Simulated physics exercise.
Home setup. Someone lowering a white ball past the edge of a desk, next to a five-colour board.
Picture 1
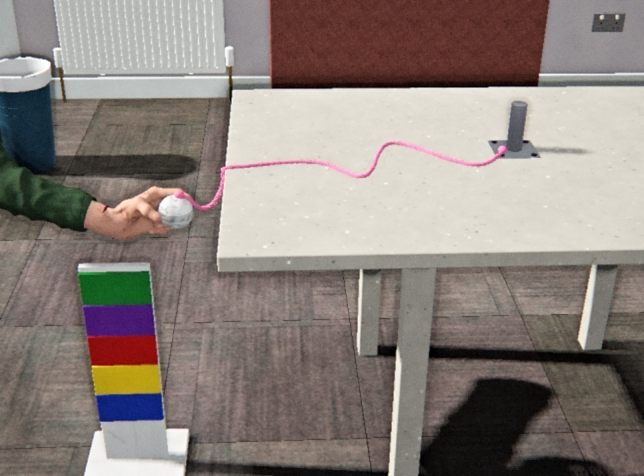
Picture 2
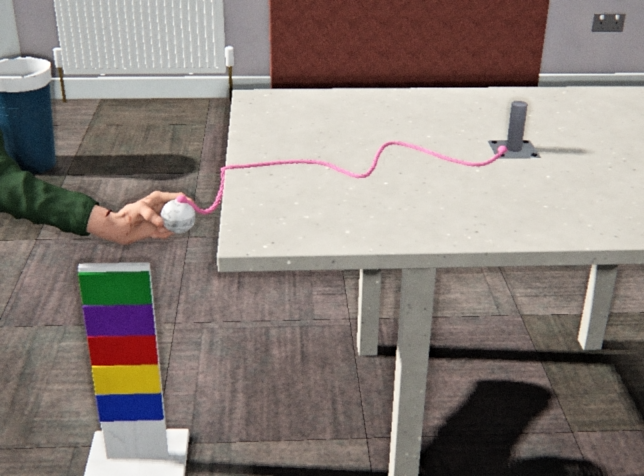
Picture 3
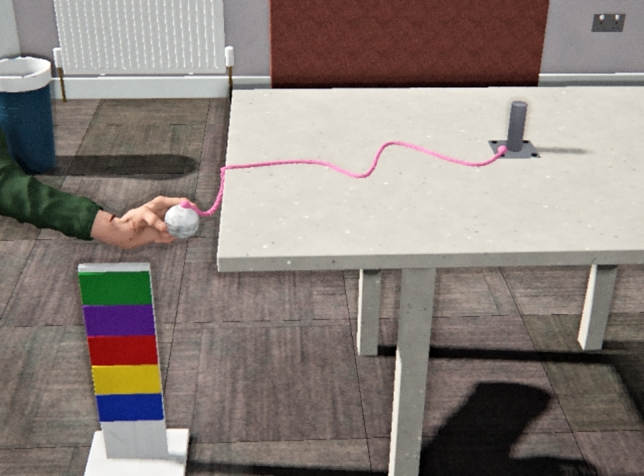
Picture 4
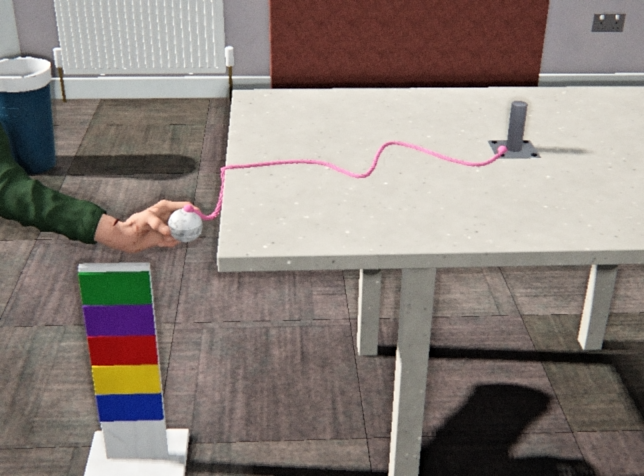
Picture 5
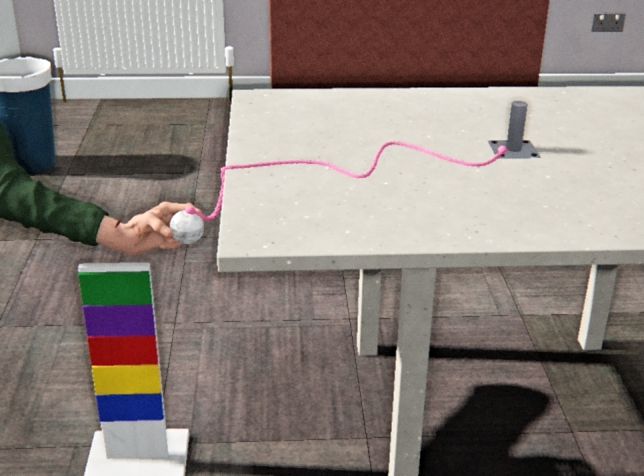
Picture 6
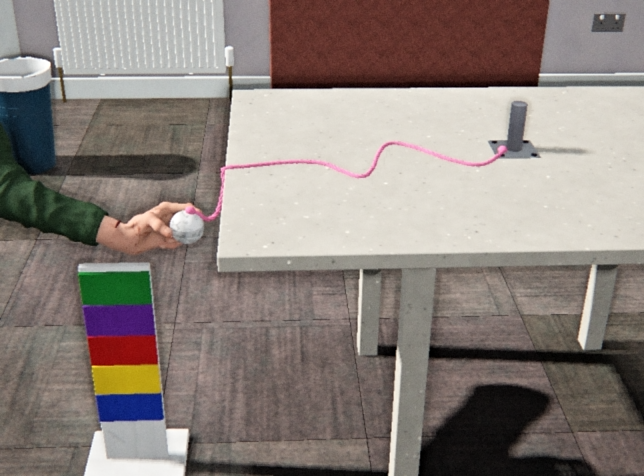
A pale speckled table fills the right side of a grey-carpeted room, seen from slightly above by a still camera. A wavy pink cord runs across it from a grey post to a white ball in a green-sleeved hand at left, above a stand striped green, purple, red, yellow and blue. The hand moves the ball slightly down and rightward, then stays nearly still.
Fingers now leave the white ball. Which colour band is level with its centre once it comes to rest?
The red band.
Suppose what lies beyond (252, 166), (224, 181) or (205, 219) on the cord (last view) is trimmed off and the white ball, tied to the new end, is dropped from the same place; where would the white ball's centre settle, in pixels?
In turn, (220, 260) for the first, (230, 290) for the second and (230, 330) for the third.
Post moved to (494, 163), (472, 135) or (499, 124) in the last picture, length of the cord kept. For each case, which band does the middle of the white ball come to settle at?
Readings, in order: Yellow - yellow - red.
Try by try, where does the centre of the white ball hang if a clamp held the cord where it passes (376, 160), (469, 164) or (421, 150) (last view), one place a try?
About (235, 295), (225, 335) and (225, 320).
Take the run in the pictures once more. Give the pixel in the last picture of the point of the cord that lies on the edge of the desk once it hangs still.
At (326, 164).
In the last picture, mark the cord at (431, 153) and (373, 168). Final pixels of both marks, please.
(403, 155) and (291, 162).
A little later, ball near (250, 331); level with red.
Next, ball near (216, 341); level with red.
When it is over, ball near (229, 339); level with red. The cord holds its middle at red.
